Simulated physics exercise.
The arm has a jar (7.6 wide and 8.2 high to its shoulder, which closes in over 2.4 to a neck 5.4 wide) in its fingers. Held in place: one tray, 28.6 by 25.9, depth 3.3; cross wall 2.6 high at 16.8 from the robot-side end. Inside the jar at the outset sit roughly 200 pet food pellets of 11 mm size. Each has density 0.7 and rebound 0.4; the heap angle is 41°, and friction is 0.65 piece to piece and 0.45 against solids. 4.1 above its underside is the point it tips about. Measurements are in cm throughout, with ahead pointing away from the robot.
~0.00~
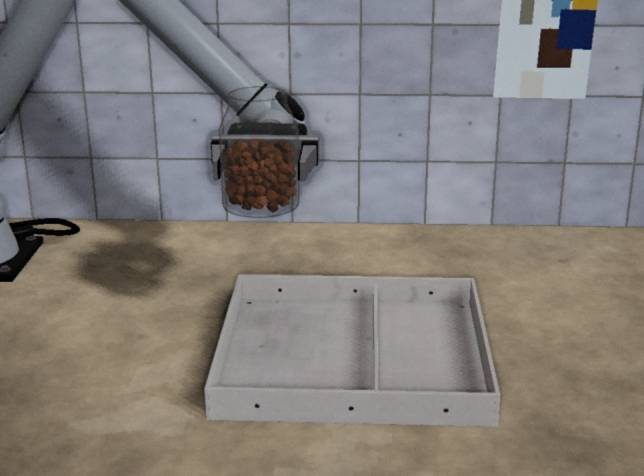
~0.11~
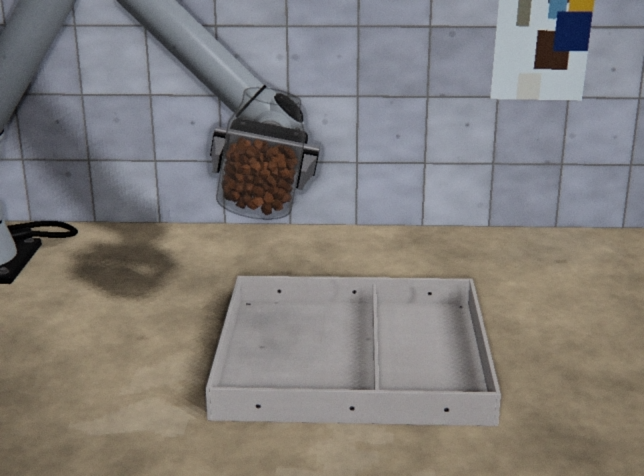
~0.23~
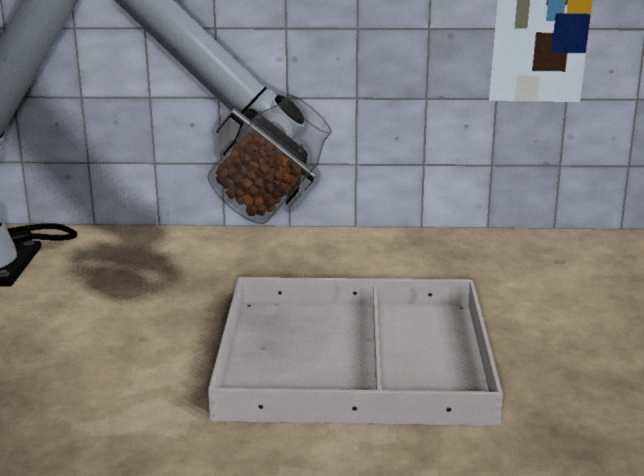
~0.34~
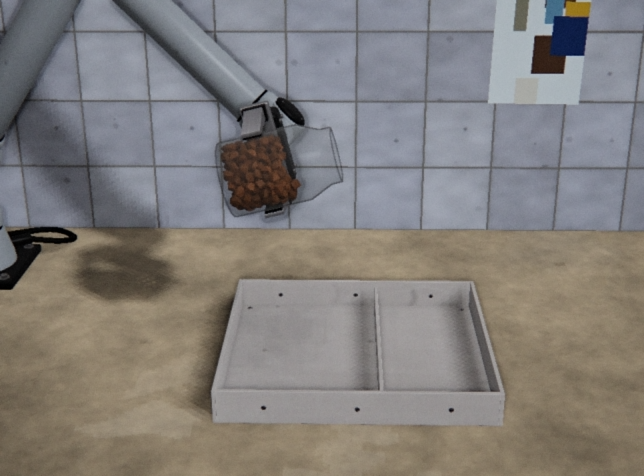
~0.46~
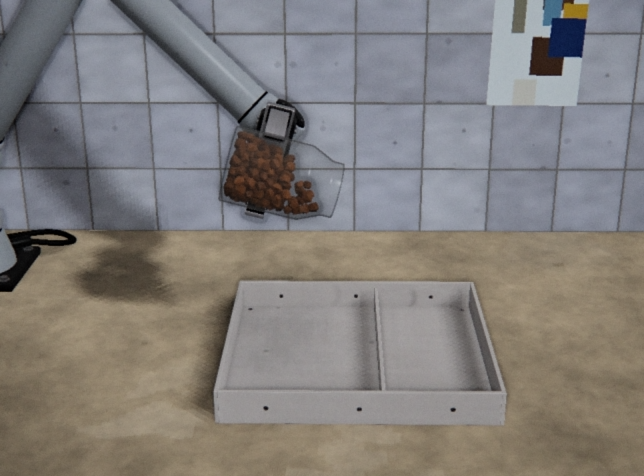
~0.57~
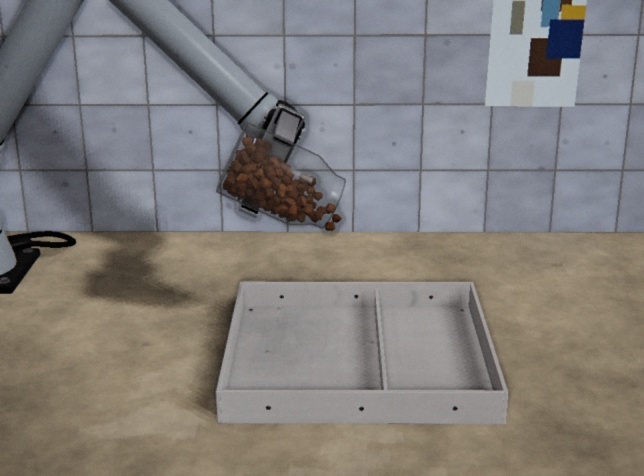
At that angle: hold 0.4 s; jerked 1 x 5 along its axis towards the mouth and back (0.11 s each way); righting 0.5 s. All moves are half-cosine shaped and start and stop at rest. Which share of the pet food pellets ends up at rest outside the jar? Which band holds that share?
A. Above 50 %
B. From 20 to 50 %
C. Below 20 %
(B) From 20 to 50 %.
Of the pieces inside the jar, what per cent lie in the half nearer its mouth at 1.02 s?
Mouth-half fraction: Approx. 55 %.
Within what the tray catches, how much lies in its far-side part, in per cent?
Share: Some 35 %.
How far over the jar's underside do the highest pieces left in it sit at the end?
About 6.5 cm.
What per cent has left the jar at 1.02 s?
About 10 percent.
By 1.02 s, tipped 116°, highest piece 24 above the table; 176 in the jar, 19 in the robot-side part, 3 in the far-side part, 2 in flight or on a rim.
By 1.47 s, tipped 49°, highest piece 27 above the table; 128 in the jar, 45 in the robot-side part, 26 in the far-side part, 1 in flight or on a rim.
By 1.89 s, upright, highest piece 25 above the table; 127 in the jar, 47 in the robot-side part, 26 in the far-side part.
By 2.59 s, upright, highest piece 25 above the table; 127 in the jar, 47 in the robot-side part, 26 in the far-side part.
Final count, 127 in the jar, 47 in the robot-side part, 26 in the far-side part. That is 36 % outside the jar.
